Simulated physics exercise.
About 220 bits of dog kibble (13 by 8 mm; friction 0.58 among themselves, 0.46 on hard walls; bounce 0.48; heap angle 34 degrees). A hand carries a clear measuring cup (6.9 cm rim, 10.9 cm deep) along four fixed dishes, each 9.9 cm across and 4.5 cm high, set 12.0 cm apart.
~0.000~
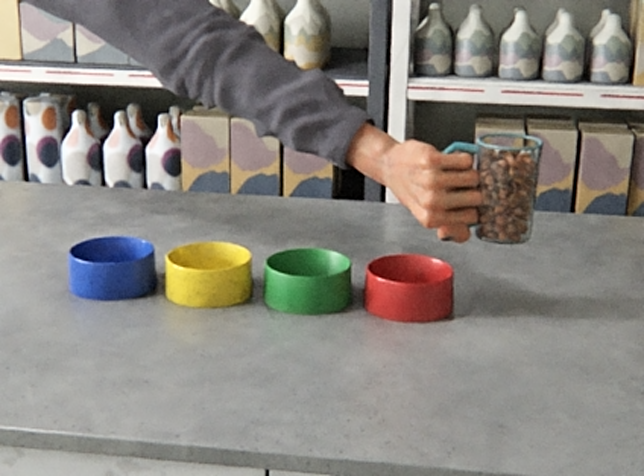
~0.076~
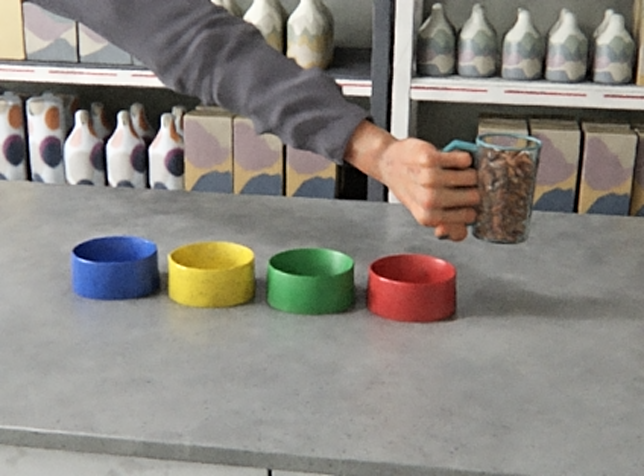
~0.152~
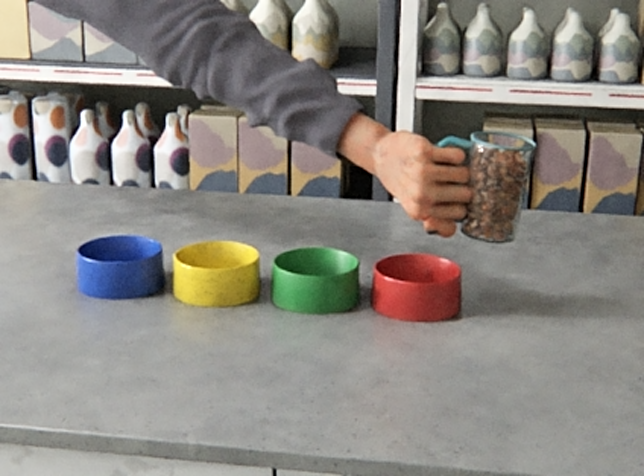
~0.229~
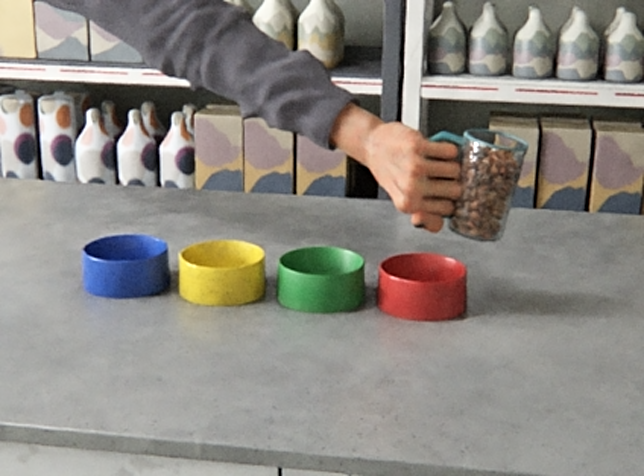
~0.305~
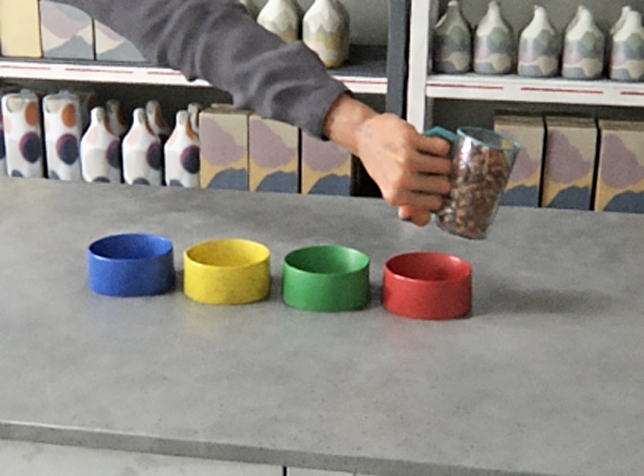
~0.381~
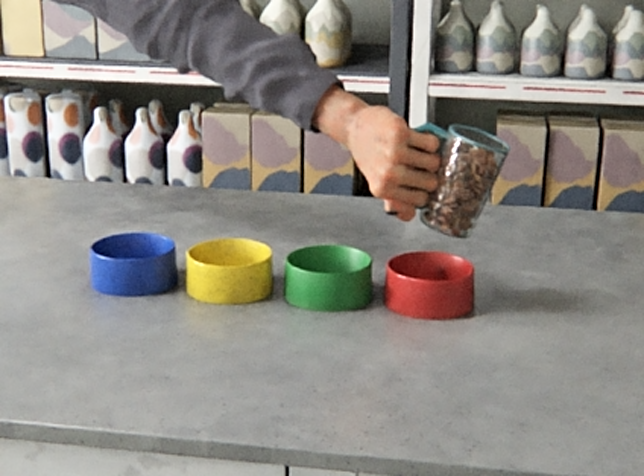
At a gray counter, a hand moves a clear cup of kibble left, tilting it gradually.
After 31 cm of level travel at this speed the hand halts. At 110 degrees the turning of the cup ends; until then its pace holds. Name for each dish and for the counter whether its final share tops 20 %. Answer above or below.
Red: Below, blue: Below, green: Above, yellow: Below, counter: Below.
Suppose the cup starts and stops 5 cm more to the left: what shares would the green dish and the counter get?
Green 10; counter 50.
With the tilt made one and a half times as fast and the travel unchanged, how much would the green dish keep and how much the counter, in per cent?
In that case green 90, counter 0.
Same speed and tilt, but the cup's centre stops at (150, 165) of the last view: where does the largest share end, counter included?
The winner: Yellow.
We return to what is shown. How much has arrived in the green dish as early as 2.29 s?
Some 30 per cent.
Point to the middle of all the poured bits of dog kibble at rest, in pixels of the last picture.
Near (320, 275).
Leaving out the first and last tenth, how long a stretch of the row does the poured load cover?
Roughly 6 cm.
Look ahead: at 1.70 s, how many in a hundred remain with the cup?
Roughly 100 per cent.
After 1.17 s, tilt 60 degrees; cup holds 100 %.
After 1.70 s, tilt 89 degrees; cup holds 100 %.
After 2.29 s, tilt 110 degrees; cup holds 70 %, green 30 %.
In the end, at 4.3 s, red 0 %, blue 0 %, green 90 %, yellow 0 %, counter 0 %, cup 10 %.
